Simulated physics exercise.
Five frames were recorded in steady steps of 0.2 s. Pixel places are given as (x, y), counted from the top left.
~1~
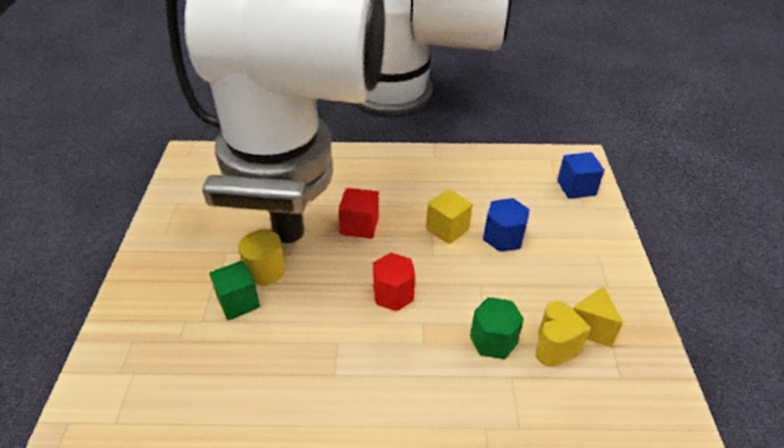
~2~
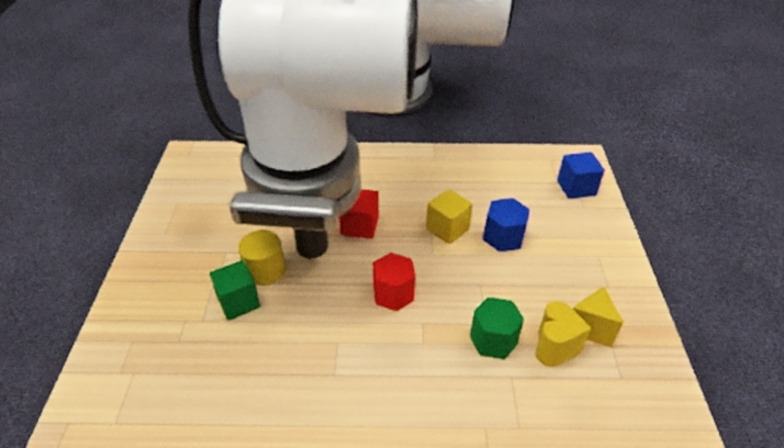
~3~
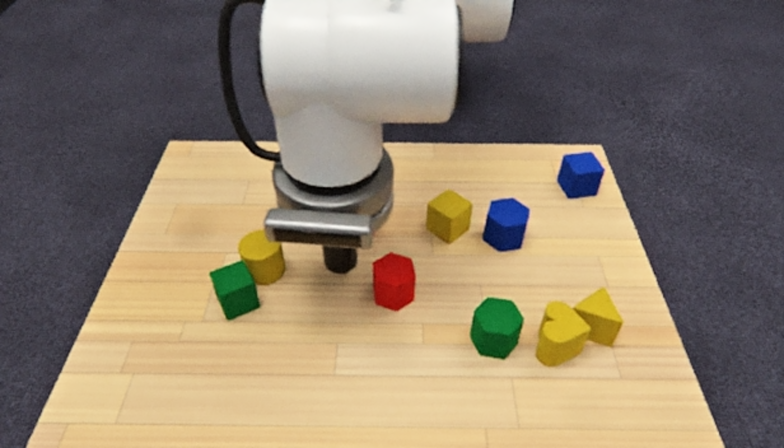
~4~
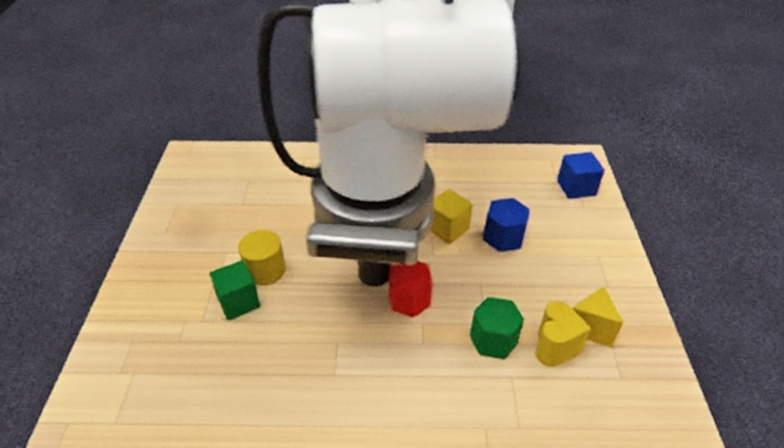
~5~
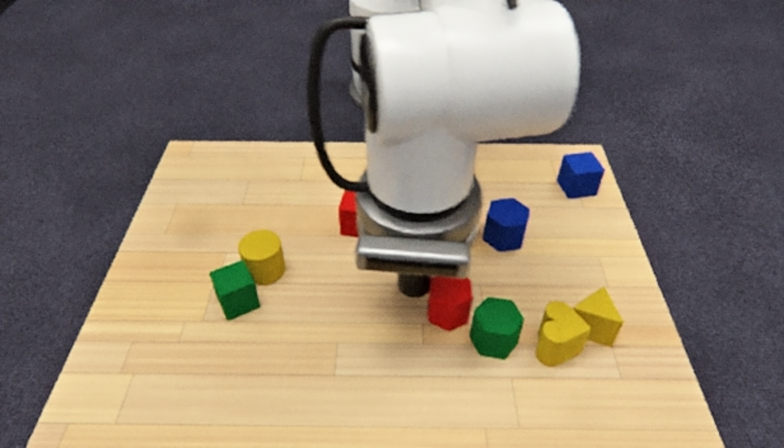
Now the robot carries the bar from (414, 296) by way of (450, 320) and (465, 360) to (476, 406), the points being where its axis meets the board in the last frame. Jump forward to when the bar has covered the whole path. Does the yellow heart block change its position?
Yes, I think so.
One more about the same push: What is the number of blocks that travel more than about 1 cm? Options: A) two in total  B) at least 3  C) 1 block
It's B.
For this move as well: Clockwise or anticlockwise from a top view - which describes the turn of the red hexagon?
Top view: Counterclockwise.
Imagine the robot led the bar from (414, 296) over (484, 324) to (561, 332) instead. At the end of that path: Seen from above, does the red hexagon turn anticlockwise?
That would be a no.
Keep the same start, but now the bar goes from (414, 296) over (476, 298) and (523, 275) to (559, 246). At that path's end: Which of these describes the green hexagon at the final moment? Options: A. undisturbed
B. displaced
The correct letter is B.
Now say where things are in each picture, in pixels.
In the first frame, lower end of the bar at (289, 232), tops of blocks, red hexagon at (394, 268), green hexagon at (499, 315), yellow heart block at (563, 322).
In the second frame, bar at (312, 247), blocks as before.
In the third frame, bar at (341, 261), blocks as before.
In the fourth frame, bar at (375, 274), red hexagon at (411, 274).
In the fifth frame, bar at (415, 285), red hexagon at (451, 288), green hexagon at (499, 315), yellow heart block at (563, 322).
On the path given first. One third of the way, bar at (452, 310); red hexagon at (494, 311); green hexagon at (532, 335); yellow heart block at (570, 324), turned 20° anticlockwise.
Two thirds of the way, bar at (467, 350); red hexagon at (513, 342), turned 40° anticlockwise; green hexagon at (559, 357), turned 20° anticlockwise; yellow heart block at (579, 328), turned 55° anticlockwise.
At the end, bar at (478, 396); red hexagon at (523, 372), turned 75° anticlockwise; green hexagon at (571, 366), turned 50° anticlockwise; yellow heart block at (580, 328), turned 55° anticlockwise.
